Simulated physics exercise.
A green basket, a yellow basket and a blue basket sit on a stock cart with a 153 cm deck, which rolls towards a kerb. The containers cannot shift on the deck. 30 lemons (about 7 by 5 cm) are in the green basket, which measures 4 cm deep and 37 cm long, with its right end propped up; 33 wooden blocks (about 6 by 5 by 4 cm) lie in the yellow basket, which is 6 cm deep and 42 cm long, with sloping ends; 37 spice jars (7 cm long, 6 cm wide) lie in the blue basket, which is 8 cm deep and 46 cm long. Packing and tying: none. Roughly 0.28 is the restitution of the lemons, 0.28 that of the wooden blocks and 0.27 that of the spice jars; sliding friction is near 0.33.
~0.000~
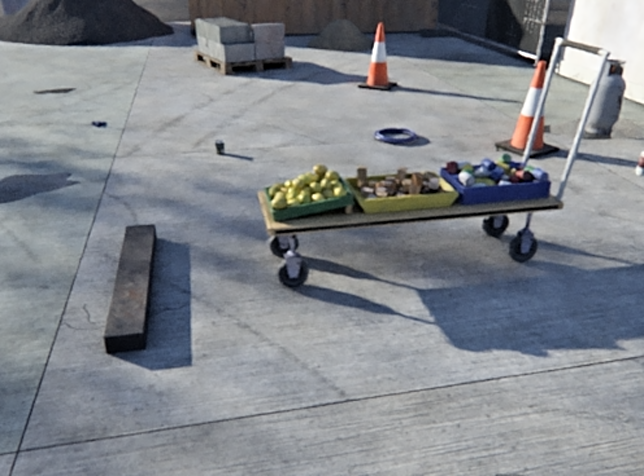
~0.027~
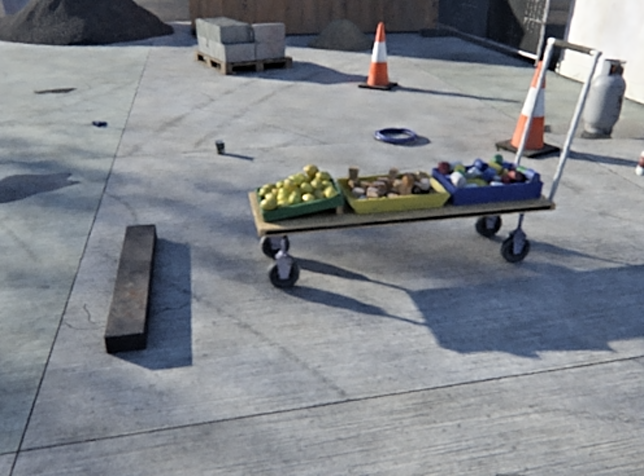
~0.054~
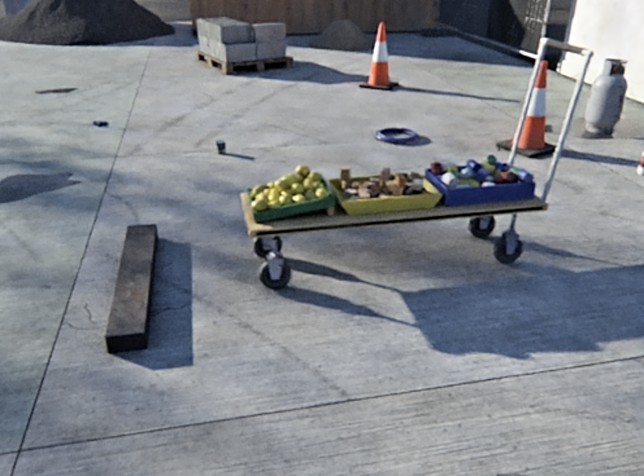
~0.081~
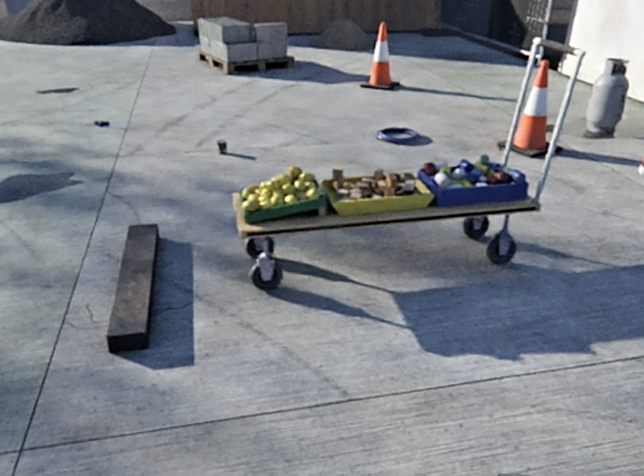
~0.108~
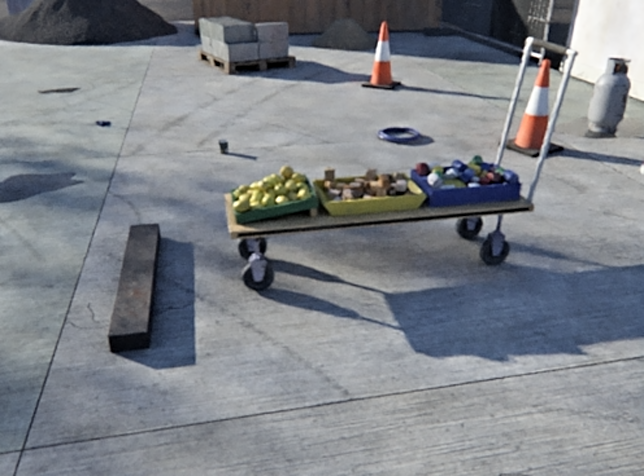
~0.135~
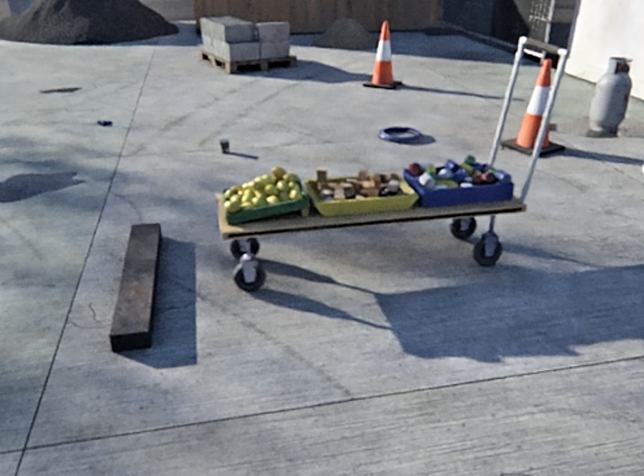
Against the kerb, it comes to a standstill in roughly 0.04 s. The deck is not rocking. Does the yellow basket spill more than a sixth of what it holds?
No, my guess is the spilled share will stay beneath a sixth.
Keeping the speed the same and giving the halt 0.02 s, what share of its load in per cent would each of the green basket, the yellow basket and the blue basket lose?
With that change, green basket 20 per cent, yellow basket 10 per cent, blue basket 10 per cent.
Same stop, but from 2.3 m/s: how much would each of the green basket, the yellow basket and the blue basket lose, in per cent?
In that case the green basket sheds 30 per cent of its load, the yellow basket 20 per cent, and the blue basket 30 per cent.
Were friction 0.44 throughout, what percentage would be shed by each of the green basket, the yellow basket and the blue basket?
In that setup green basket sheds 30 percent, yellow basket sheds 10 percent, and blue basket sheds 20 percent.
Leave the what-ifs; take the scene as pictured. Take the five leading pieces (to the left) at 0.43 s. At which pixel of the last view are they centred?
(148, 205).
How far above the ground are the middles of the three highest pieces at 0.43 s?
52 cm.
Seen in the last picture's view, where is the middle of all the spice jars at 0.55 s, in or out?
Their middle is around (376, 190).
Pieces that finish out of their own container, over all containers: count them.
I'd put it near 8.
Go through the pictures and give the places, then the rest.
In the first picture (places track the rim corner closest to us here; the camera pans a little), yellow basket (361, 200); blue basket (466, 188); 62 cm to go; all still inside.
In the second picture, yellow basket (351, 201); blue basket (458, 189); 57 cm to go.
In the third picture, yellow basket (343, 202); blue basket (450, 189); 52 cm to go.
In the fourth picture, yellow basket (334, 202); blue basket (442, 190); 48 cm to go.
In the fifth picture, yellow basket (326, 203); blue basket (434, 190); 43 cm to go.
In the sixth picture, yellow basket (317, 203); blue basket (426, 191); 38 cm to go; all still inside.
After 0.33 s, impact.
After 0.43 s, the green basket is down by 1 of 30, the yellow basket is down by 1 of 33 and the blue basket is down by 1 of 37.
After 0.55 s, the green basket is down by 2 of 30, the yellow basket is down by 2 of 33 and the blue basket is down by 3 of 37.
After 0.78 s, the green basket is down by 4 of 30, the yellow basket is down by 1 of 33 and the blue basket is down by 4 of 37.
Final count (at 1.28 s), the green basket is down by 4 of 30, the yellow basket is down by 1 of 33 and the blue basket is down by 4 of 37. Asked share, 1 of 33, 3 per cent.
